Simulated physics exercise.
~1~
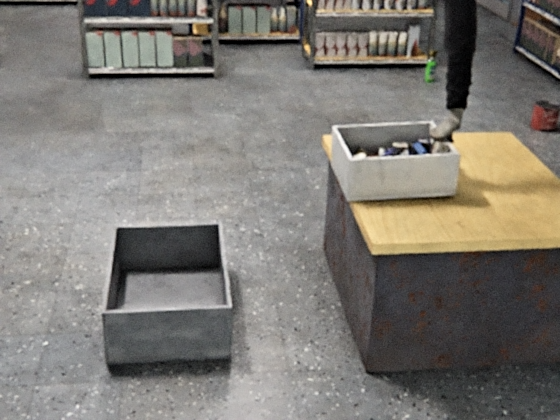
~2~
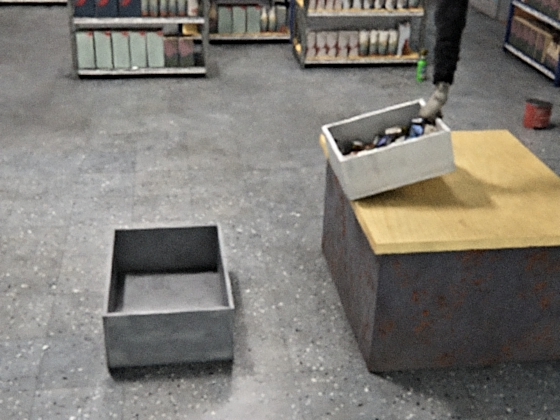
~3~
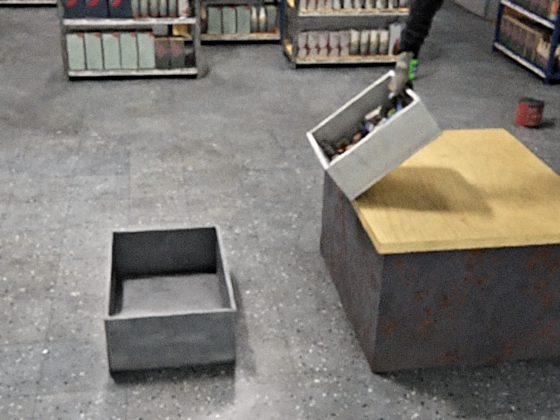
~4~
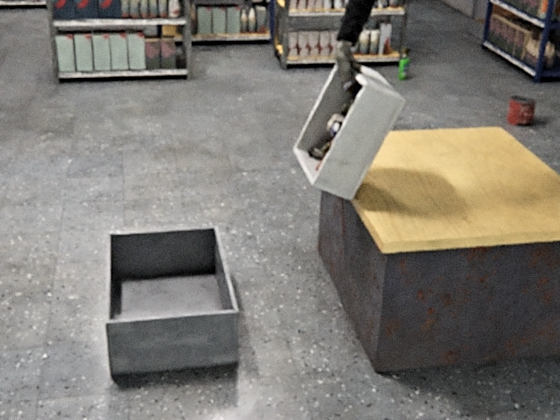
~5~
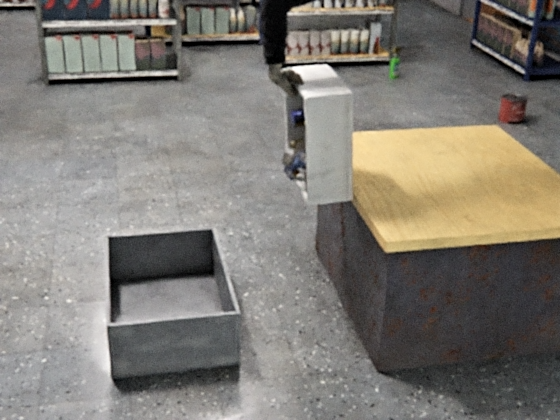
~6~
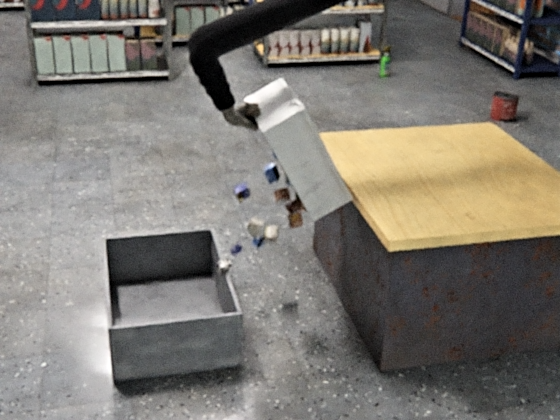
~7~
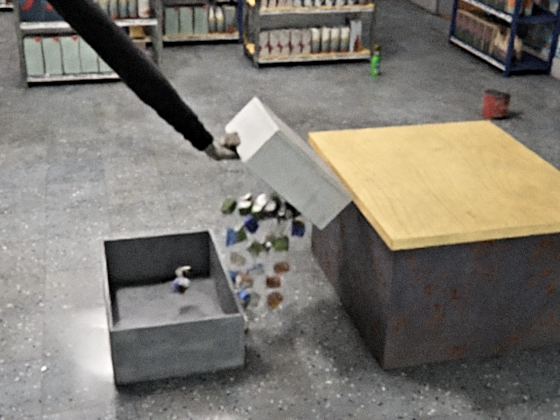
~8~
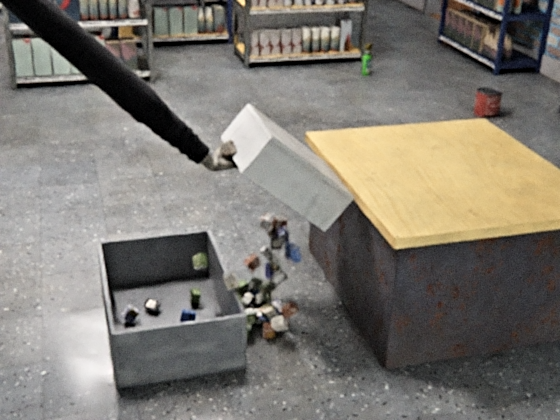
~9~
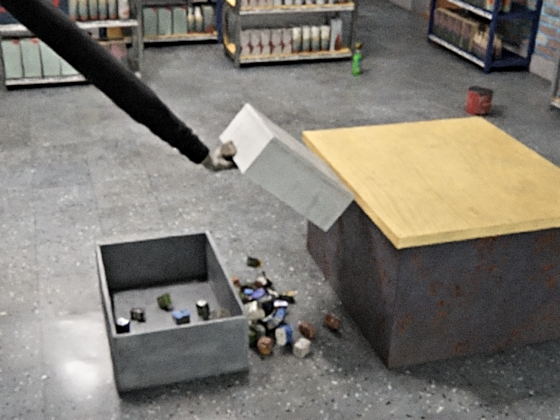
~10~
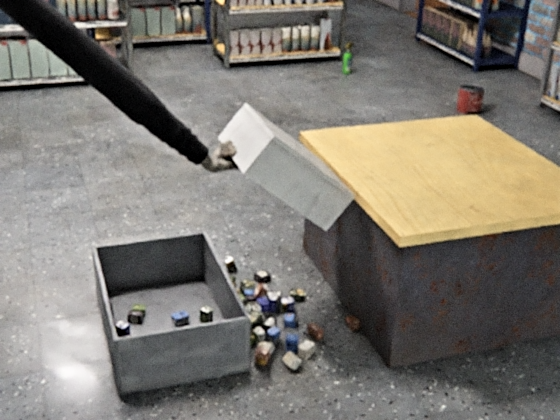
The video shows a dark-sleeved arm tipping a white crate leftward off the edge of a wooden-topped bench until it is held upside down at a slant, spilling small cartons toward a grey box; a few land inside, but most end up heaped on the floor between box and bench.
